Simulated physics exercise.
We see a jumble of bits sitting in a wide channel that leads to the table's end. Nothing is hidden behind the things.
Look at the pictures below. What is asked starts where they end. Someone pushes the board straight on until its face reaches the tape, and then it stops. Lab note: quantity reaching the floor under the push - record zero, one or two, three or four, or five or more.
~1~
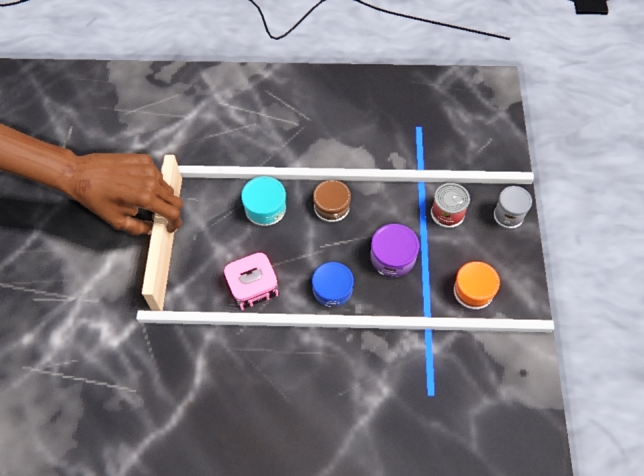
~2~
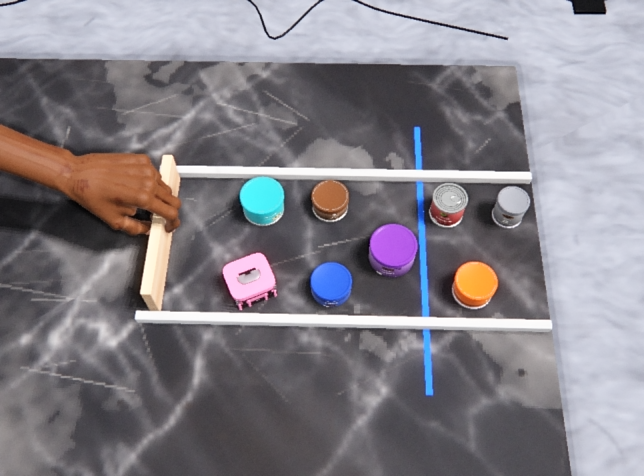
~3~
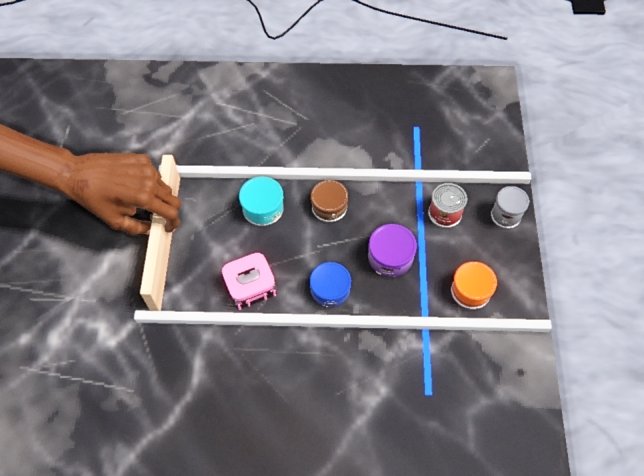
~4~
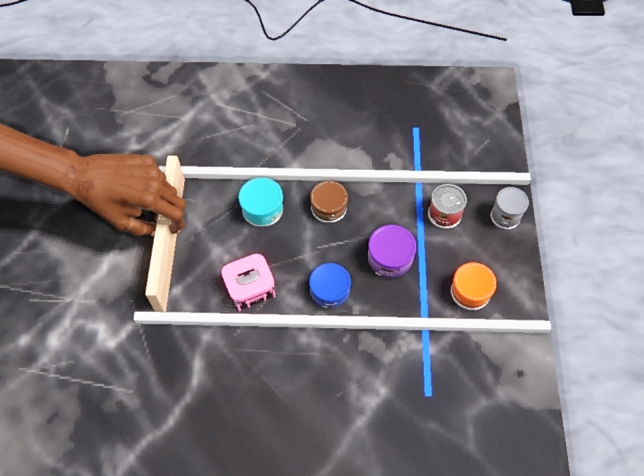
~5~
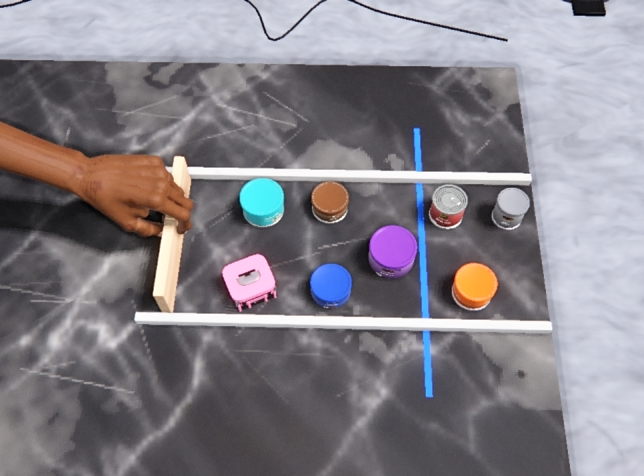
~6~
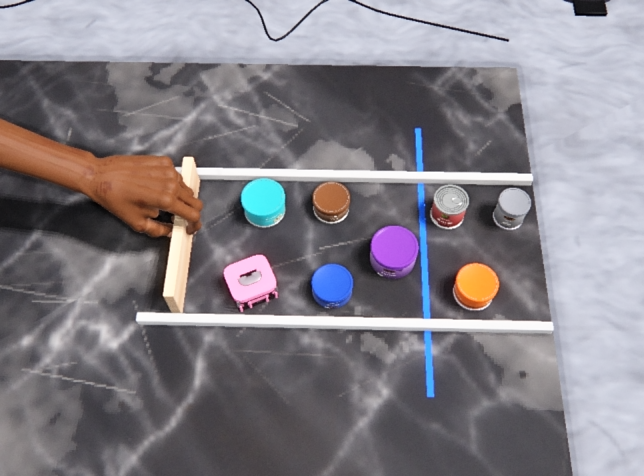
Nothing tumbles.
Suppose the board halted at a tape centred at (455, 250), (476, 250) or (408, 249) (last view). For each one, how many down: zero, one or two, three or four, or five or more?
One or two; 1 or 2; no fall at all.
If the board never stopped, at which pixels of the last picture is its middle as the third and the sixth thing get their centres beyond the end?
At the first moment about (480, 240), at the next about (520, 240).
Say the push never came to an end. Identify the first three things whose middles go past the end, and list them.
The orange pot, the grey tin, then the blue tub.
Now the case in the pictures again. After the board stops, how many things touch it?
Number in contact with it: 3.
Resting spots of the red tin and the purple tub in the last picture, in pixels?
In the last picture the red tin sits around (490, 222) and the purple tub around (448, 251).
Soon after, none off yet; grey tin at rest near (511, 209); orange pot at rest near (475, 288); red tin at rest near (449, 207).
At rest, the number that fall off is zero.
